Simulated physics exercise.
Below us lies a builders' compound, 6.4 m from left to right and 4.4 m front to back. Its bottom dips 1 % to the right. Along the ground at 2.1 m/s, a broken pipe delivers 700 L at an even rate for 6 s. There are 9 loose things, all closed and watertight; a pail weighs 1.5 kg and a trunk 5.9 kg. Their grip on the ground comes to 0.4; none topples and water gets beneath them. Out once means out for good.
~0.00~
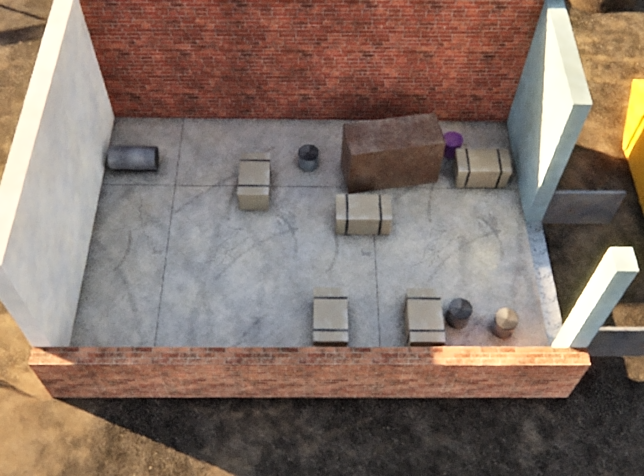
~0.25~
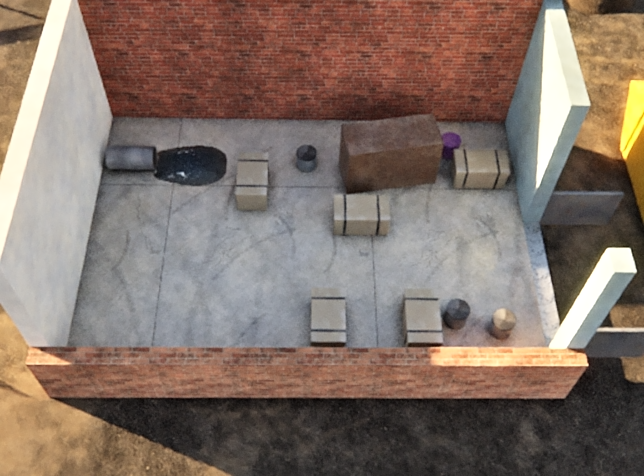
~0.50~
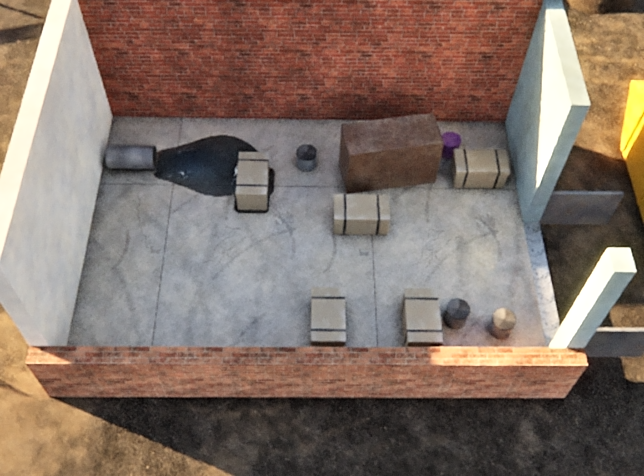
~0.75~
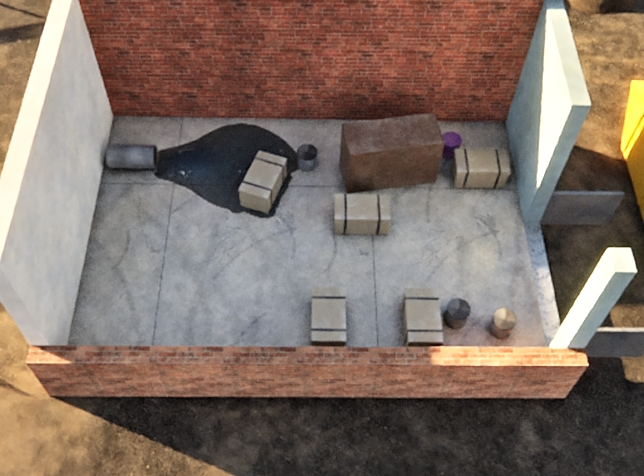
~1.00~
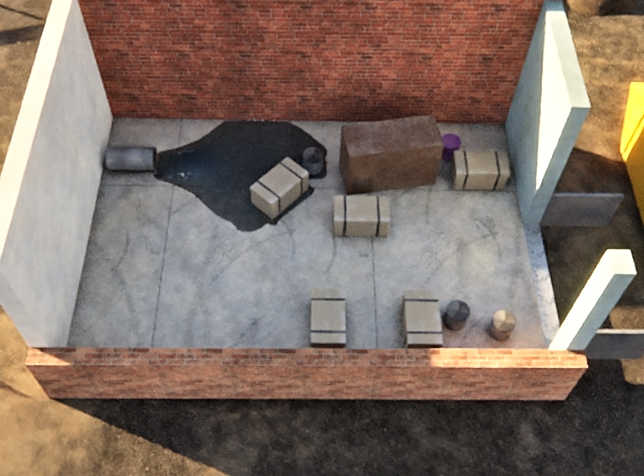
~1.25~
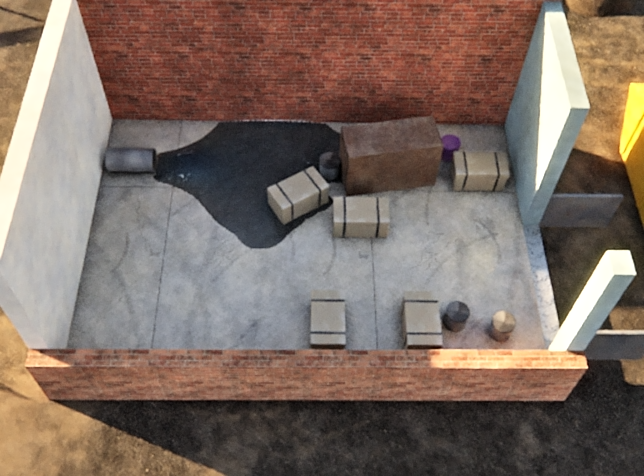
At the start, crates, small pails and a large brown block rest on the dry floor of a walled yard. Dark liquid then spreads rightward from a pipe at the left, reaching the nearest crate, which turns and slides right, and then a dark pail, which shifts right beside the brown block.
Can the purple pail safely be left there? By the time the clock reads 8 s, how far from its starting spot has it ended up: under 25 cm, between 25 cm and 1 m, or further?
Swept far.
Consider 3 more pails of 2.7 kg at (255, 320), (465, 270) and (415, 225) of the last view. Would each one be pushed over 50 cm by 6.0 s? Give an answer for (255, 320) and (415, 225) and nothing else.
Taking them in turn, the first is below the mark and the second is below the mark.
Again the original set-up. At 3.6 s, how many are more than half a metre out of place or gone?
Count then: 4.
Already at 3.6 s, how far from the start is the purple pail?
50 cm, give or take.
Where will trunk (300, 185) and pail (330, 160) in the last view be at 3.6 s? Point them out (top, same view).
They should sit about (398, 253) and (365, 209) in the last view.
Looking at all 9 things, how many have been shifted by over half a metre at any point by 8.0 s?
I make it 8.
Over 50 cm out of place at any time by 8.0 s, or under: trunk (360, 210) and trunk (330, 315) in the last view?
First above it, second below it.
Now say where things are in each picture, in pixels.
In the first picture, the purple pail at (453, 139) rests on the ground; water covers 0.0 m2; 0 of 9 have shifted.
In the second picture, the purple pail at (451, 140) rests on the ground; water covers 0.6 m2; 0 of 9 have shifted.
In the third picture, the purple pail at (451, 139) rests on the ground; 1.3 m2 under water; 0 of 9 have shifted.
In the fourth picture, the purple pail at (452, 139) rests on the ground; water covers 2.3 m2; 1 of 9 have shifted.
In the fifth picture, the purple pail at (451, 141), on the bottom; water covers 3.4 m2; 2 of 9 have shifted.
In the sixth picture, the purple pail at (450, 142) rests on the ground; water covers 4.6 m2; 2 of 9 have shifted.
After 1.8 s the purple pail is near (450, 142), 0.0 m from its start, aground; 0 of 9 are out; 2 afloat.
After 3.6 s the purple pail is near (486, 148), 0.5 m from its start, afloat; 0 of 9 are out; 3 afloat.
After 5.6 s the purple pail is near (517, 218), 1.7 m from its start, afloat; 0 of 9 are out; 6 afloat.
After 8.0 s the purple pail has gone out; 4 of 9 are out; 5 afloat.
